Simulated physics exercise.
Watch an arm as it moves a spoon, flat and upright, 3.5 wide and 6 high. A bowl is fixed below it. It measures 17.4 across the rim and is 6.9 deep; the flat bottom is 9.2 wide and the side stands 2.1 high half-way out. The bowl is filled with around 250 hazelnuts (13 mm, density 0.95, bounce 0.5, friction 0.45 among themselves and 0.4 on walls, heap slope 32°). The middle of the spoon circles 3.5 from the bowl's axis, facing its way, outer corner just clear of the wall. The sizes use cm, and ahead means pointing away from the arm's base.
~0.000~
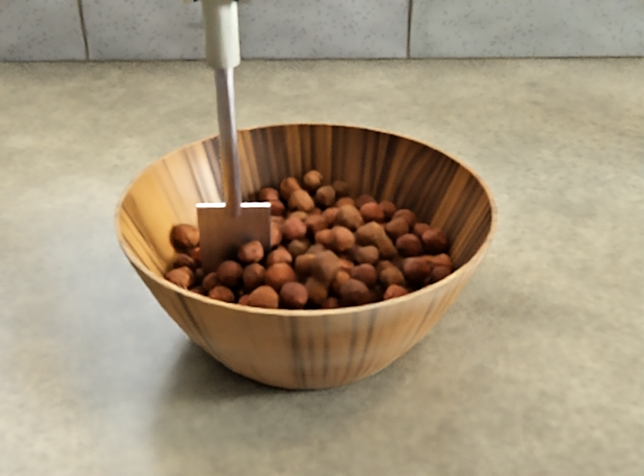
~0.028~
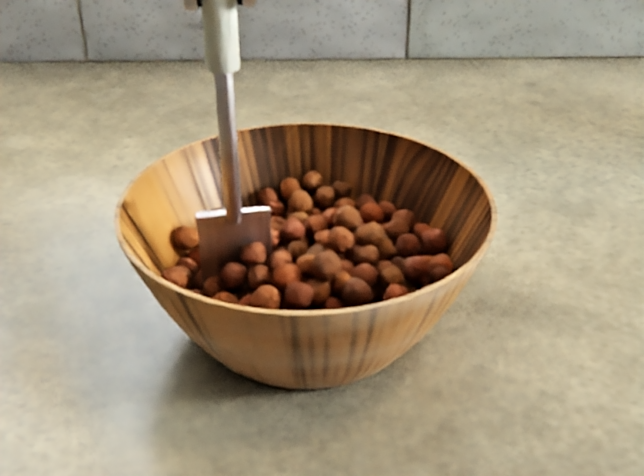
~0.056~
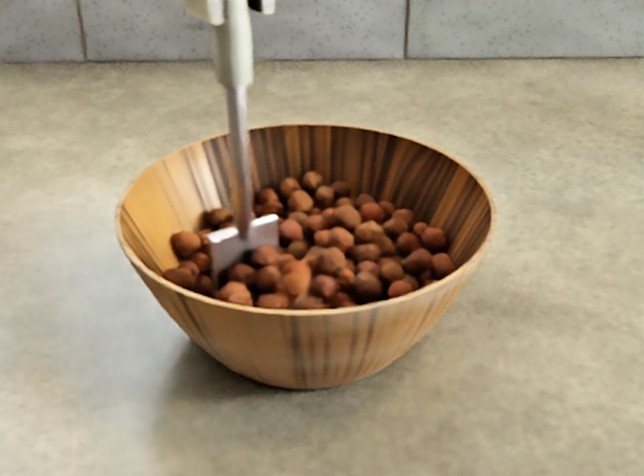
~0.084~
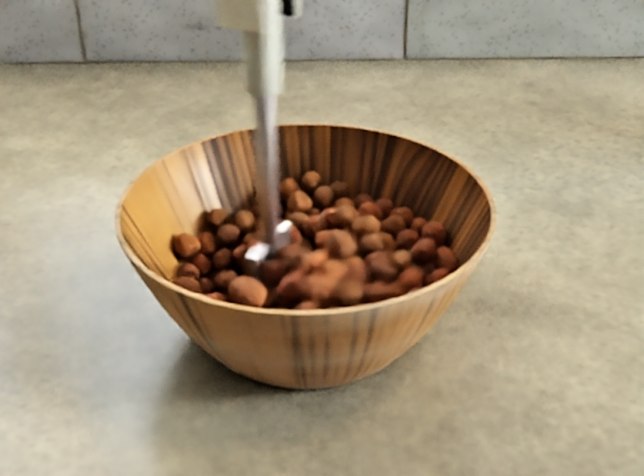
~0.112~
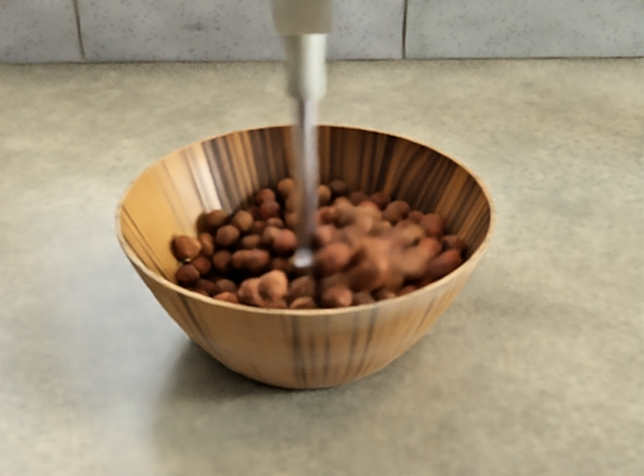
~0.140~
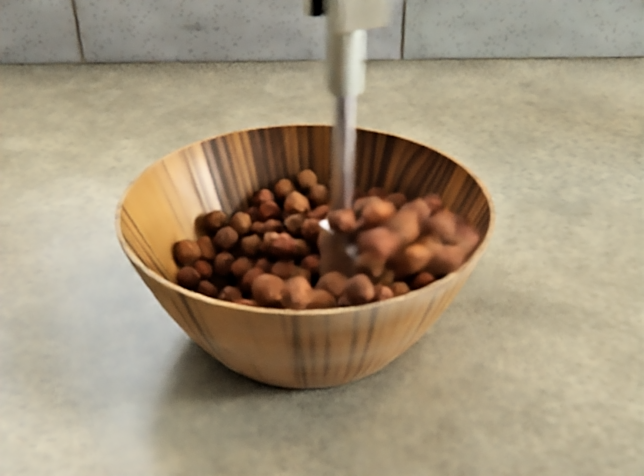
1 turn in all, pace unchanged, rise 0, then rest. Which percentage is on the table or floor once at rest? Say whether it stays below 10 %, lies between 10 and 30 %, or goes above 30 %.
It lies between 10 and 30 %.
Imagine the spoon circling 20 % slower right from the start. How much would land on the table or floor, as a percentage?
Estimated share: Near 10 %.
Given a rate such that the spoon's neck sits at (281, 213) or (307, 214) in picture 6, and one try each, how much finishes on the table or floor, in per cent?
Some 5 and 15 per cent respectively.
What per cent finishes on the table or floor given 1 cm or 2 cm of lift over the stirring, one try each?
Some 20 and 15 per cent.
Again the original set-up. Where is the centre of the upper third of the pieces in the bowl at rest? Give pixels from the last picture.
About (233, 292).
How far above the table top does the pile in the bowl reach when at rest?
About 7.0 centimetres.
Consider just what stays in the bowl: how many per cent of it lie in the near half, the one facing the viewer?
I'd put it near 60 per cent.
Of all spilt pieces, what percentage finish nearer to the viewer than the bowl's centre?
Around 40 percent of the pieces.
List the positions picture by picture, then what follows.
In the first picture, spoon neck at (231, 177), 0° round; upper third of the load around (325, 252), from x 175 to 440, top at y 180; 254 in the bowl.
In the second picture, spoon neck at (231, 183), 10° round; upper third of the load around (325, 255), from x 175 to 440, top at y 180.
In the third picture, spoon neck at (242, 198), 35° round; upper third of the load around (322, 266), from x 175 to 445, top at y 180.
In the fourth picture, spoon neck at (269, 210), 62° round; upper third of the load around (336, 267), from x 180 to 445, top at y 180.
In the fifth picture, spoon neck at (305, 214), 89° round; upper third of the load around (365, 262), from x 190 to 455, top at y 180.
In the sixth picture, spoon neck at (342, 210), 117° round; upper third of the load around (396, 248), from x 190 to 465, top at y 180; 251 in the bowl, 3 in flight or on the tool.
By 0.23 s, 206° round, highest piece 10 above the table; 239 in the bowl, 15 in flight or on the tool.
By 0.32 s, 296° round, highest piece 11 above the table; 227 in the bowl, 12 on the table or floor, 15 in flight or on the tool.
By 0.57 s, 0° round, highest piece 8 above the table; 208 in the bowl, 46 on the table or floor.
By 1.27 s, 0° round, highest piece 8 above the table; 208 in the bowl, 46 on the table or floor.
Final count, 208 in the bowl, 46 on the table or floor. That is 18 % on the table or floor.
